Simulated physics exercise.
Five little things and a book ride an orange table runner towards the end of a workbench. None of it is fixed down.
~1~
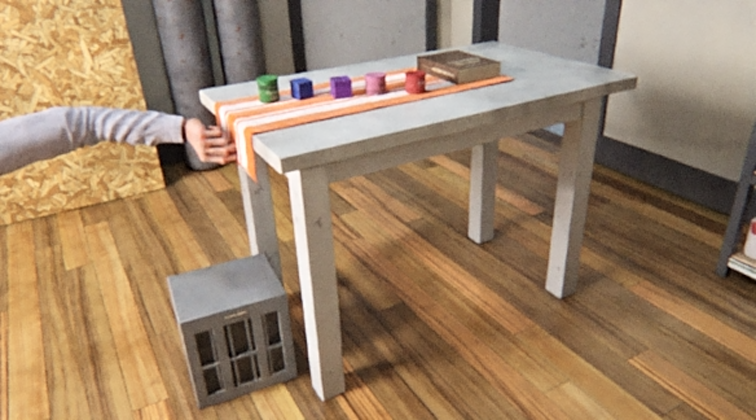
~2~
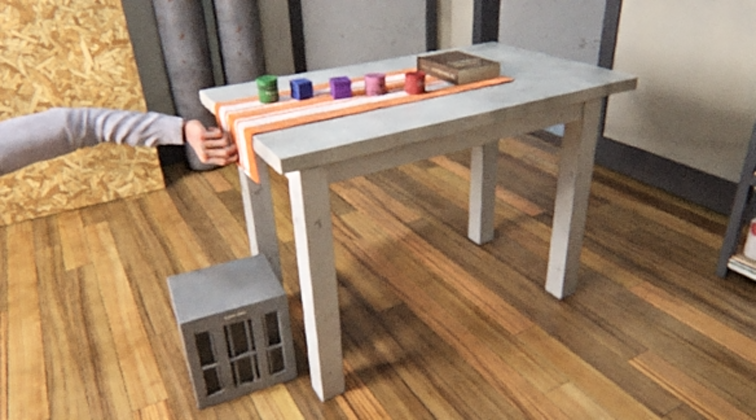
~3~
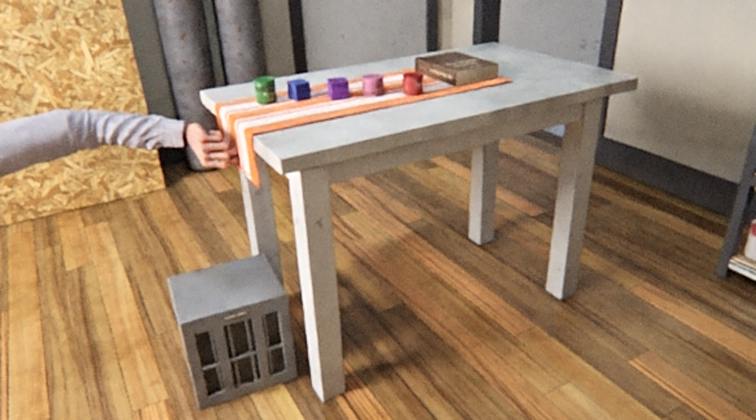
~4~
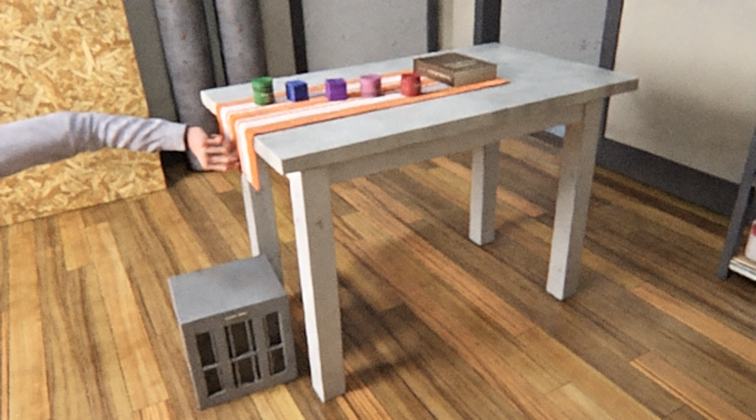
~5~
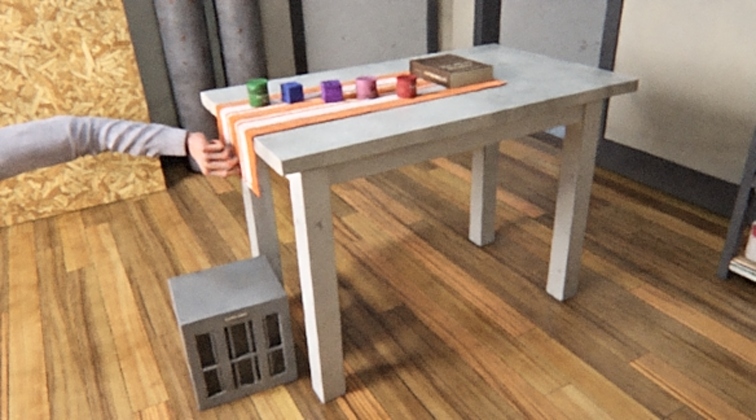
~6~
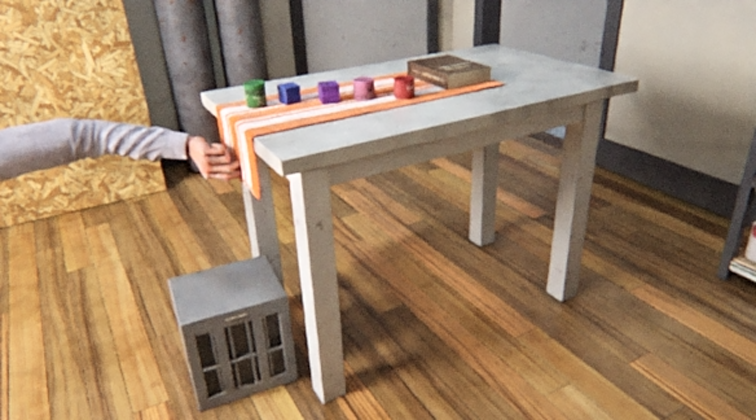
A hand at the left slowly pulled an orange and white striped runner over the end of a gray table, and the five small colorful pots and cubes and the book on it slid slightly left.
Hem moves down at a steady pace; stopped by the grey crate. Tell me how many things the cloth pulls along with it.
So in the end, the top is short three items, that's it.
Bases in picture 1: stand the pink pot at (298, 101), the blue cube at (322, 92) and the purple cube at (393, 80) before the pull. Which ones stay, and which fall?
Pink pot: Gone off. Blue cube: Gone off. Purple cube: Still up.
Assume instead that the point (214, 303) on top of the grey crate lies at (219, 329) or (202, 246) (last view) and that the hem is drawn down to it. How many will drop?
Going over the edge would be 4 and 1.
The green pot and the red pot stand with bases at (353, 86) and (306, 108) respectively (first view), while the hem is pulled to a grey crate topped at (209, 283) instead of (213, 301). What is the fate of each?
The green pot stays aboard; the red pot is lost.
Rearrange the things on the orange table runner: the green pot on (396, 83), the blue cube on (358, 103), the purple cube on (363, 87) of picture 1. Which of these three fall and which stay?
The green pot survives; the blue cube is carried off; the purple cube survives.
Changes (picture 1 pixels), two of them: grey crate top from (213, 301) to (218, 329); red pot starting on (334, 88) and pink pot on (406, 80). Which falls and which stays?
In the end the red pot is no longer on top and the pink pot is still on top.
Soon after, hem near (244, 209); all still up.
Then, hem near (249, 251); green pot and blue cube gone.
Further on, hem on the crate; green pot, blue cube and purple cube gone.
At rest, hem on the crate; green pot, blue cube and purple cube gone. The count of fallen things is three.
